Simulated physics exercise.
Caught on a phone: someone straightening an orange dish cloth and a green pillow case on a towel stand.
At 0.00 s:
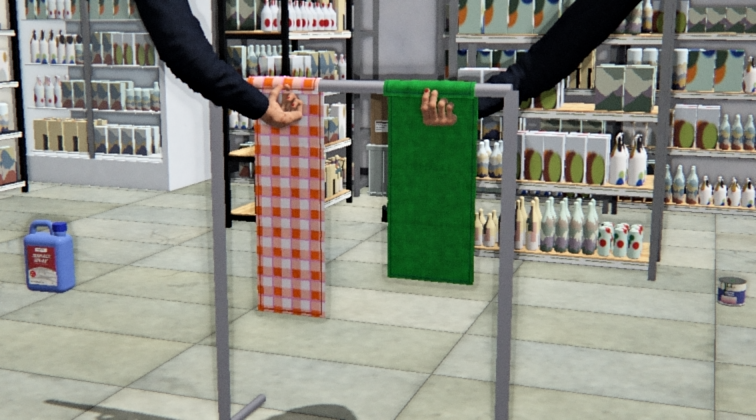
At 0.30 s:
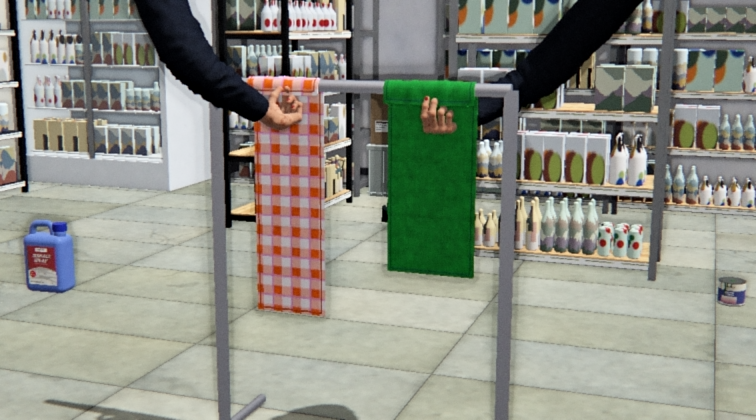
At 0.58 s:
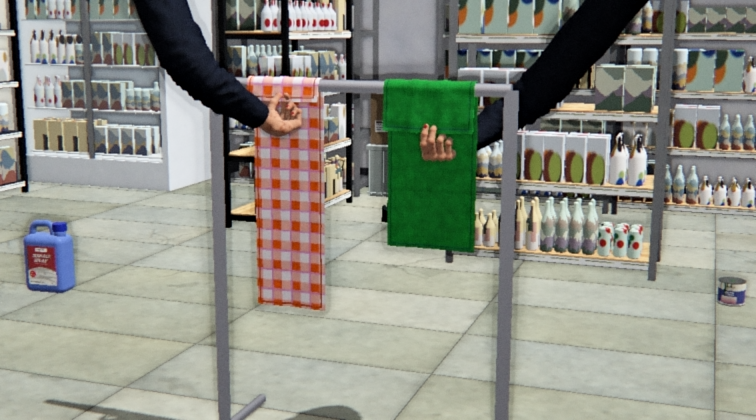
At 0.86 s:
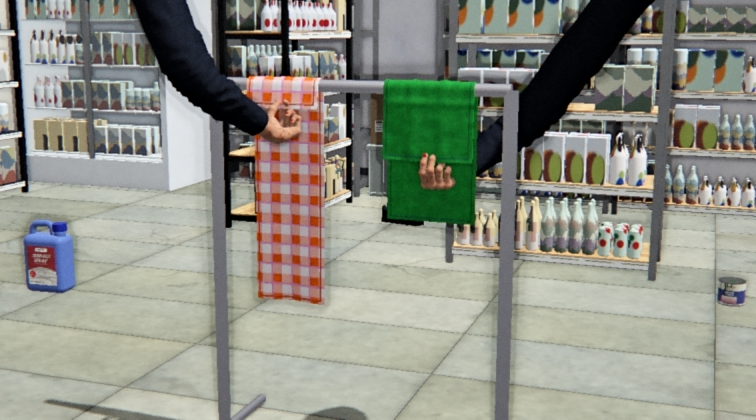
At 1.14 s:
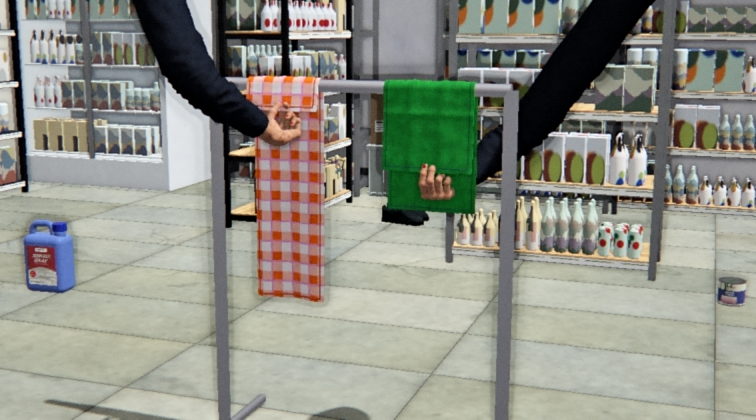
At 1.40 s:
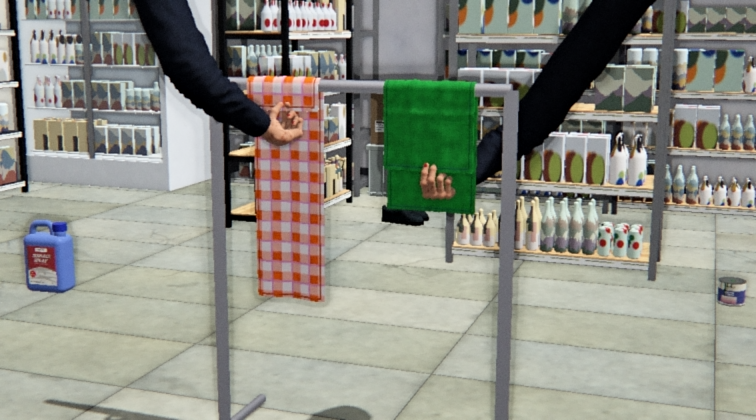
In a shop, two hands on a towel stand drew the green cloth's short front flap well down as its back rose, while the orange checked cloth on the left shifted only slightly.
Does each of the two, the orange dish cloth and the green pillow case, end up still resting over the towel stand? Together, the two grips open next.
Orange dish cloth: No, it comes off. Green pillow case: Yes, still over it.
Around 1.84 s, dish cloth clear of the rail and dropping near (292, 293); pillow case at rest on the rail.
Around 2.12 s, dish cloth in a heap on the floor; pillow case at rest on the rail.
Finally, dish cloth in a heap on the floor; pillow case at rest on the rail. The orange dish cloth is pulled off by its long side and the green pillow case stays on.
